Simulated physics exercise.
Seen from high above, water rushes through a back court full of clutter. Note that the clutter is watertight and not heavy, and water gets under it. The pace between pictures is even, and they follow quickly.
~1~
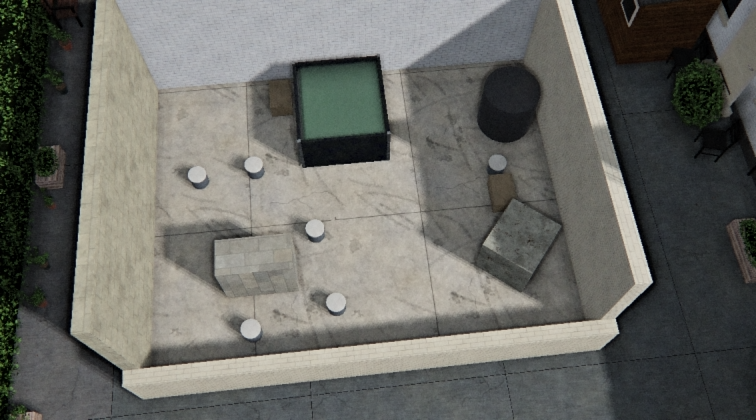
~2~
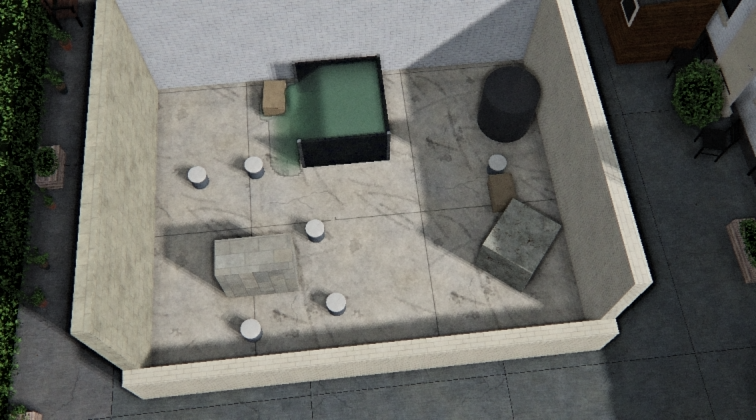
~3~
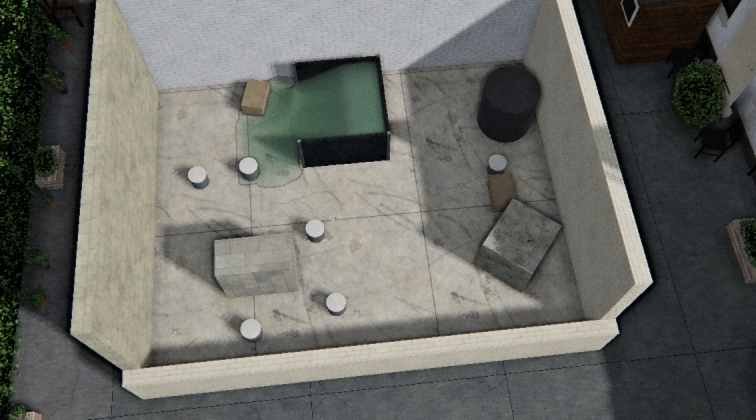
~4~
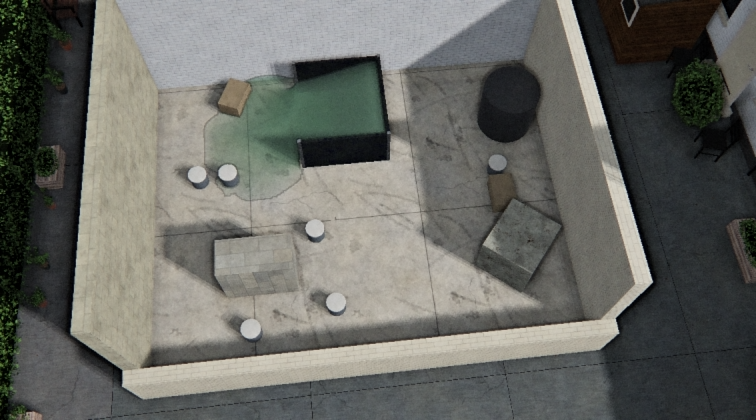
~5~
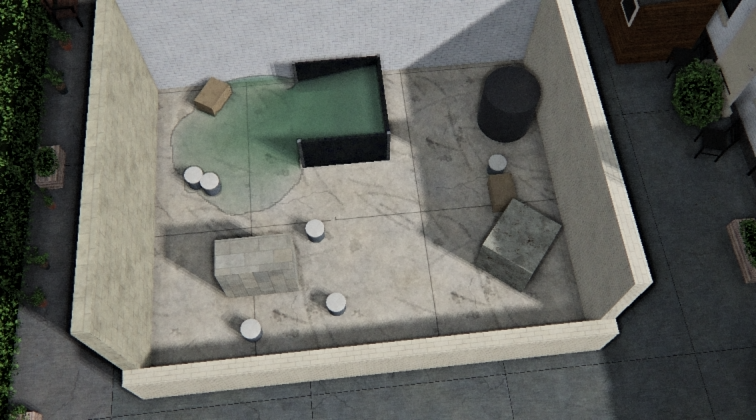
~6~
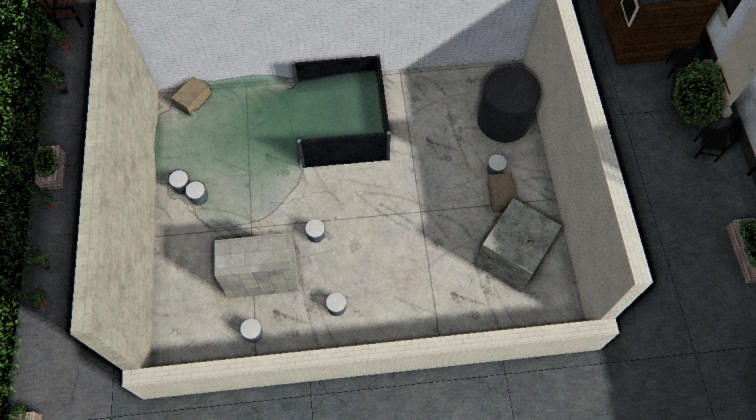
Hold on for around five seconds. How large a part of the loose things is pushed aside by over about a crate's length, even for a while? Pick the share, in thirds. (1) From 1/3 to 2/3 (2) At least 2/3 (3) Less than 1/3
(2) At least 2/3.
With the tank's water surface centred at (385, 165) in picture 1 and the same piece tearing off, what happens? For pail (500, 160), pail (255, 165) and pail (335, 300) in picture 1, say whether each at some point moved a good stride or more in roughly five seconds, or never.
Item one not displaced far, item two travelled far enough, item three travelled far enough.
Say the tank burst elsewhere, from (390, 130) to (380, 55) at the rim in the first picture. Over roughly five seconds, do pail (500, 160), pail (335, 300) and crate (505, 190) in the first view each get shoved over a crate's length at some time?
Taking them one at a time, the first gets shoved clear, the second gets shoved clear and the third gets shoved clear.
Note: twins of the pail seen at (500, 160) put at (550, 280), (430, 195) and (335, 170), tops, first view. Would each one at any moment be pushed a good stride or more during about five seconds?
Each in turn: Stays in place, stays in place, stays in place.
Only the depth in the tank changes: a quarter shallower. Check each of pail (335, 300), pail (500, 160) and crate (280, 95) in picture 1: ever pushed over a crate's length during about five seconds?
As listed: That far or more, never so far, moved that far.
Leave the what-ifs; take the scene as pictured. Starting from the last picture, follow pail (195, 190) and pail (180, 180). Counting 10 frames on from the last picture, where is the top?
Roughly (173, 347), then (160, 313).
A moment on, 3 of 8 are well off their spots; 3 afloat.
Next, 3 of 8 are well off their spots; 3 afloat.
Later, 4 of 8 are well off their spots; 4 afloat.
In the end, 5 of 8 are well off their spots, and 6 have been at some point; 4 afloat.
